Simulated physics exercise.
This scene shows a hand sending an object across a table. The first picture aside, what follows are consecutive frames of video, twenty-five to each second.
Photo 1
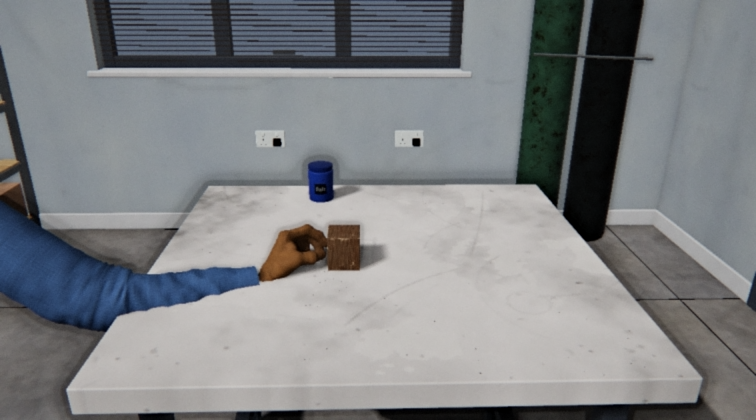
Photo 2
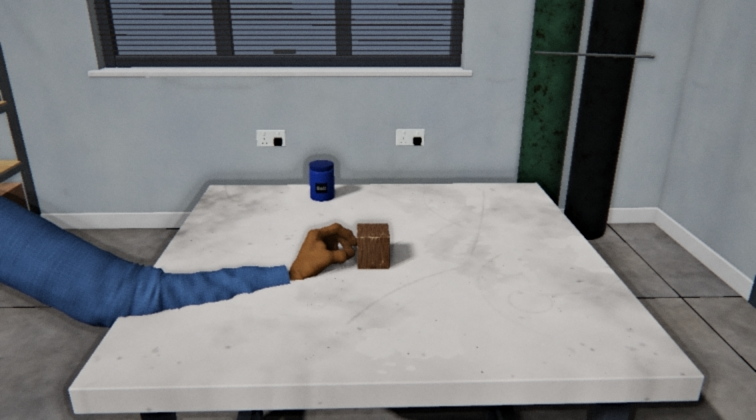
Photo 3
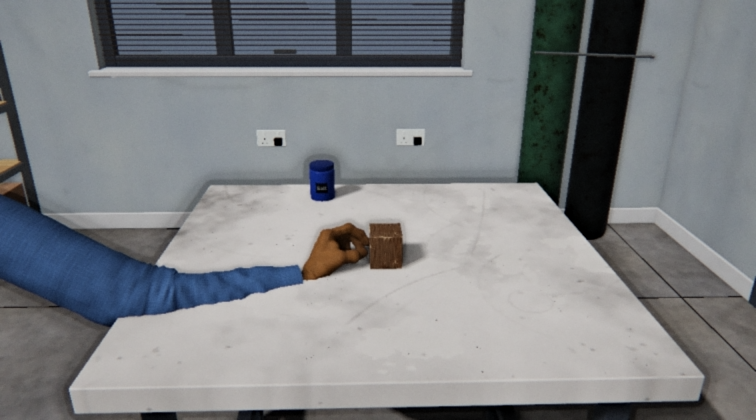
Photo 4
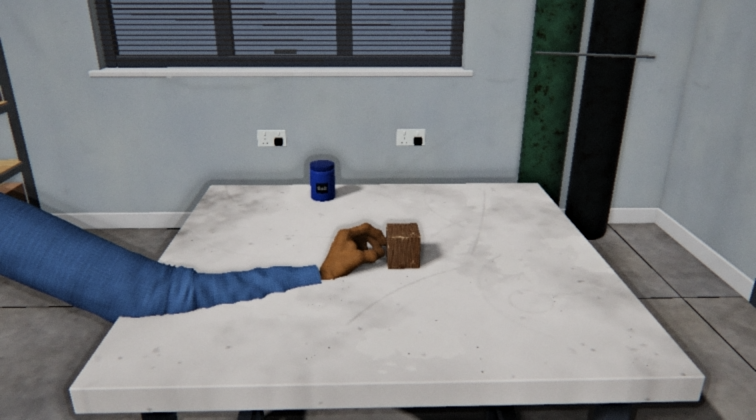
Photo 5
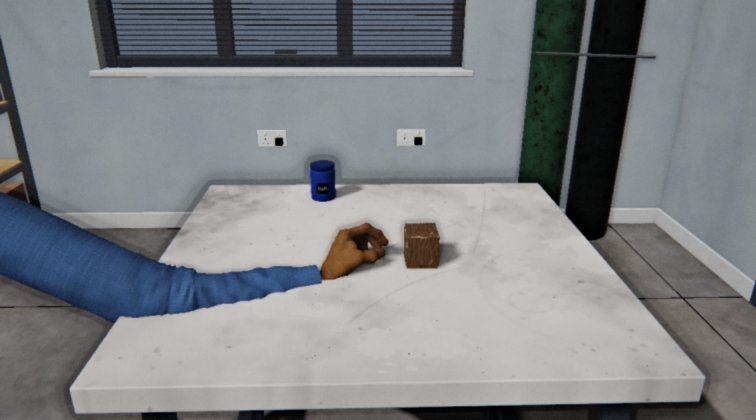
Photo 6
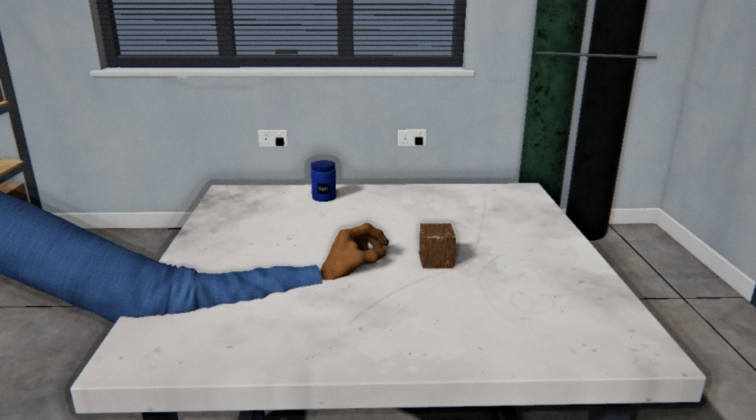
A hand in a blue sleeve pushed a brown block rightward across a white table, then stayed still while the block slid a short way farther right, leaving a gap between them.
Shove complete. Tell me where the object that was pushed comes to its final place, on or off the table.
On the table.
Then, 0.24 s later than the last frame, brown block moved well along near (472, 245).
Then, 0.48 s later than the last frame, brown block resting near (472, 245).
When it is over, moved from the start, brown block. End places, in pixels of the last picture, brown block near (472, 245).
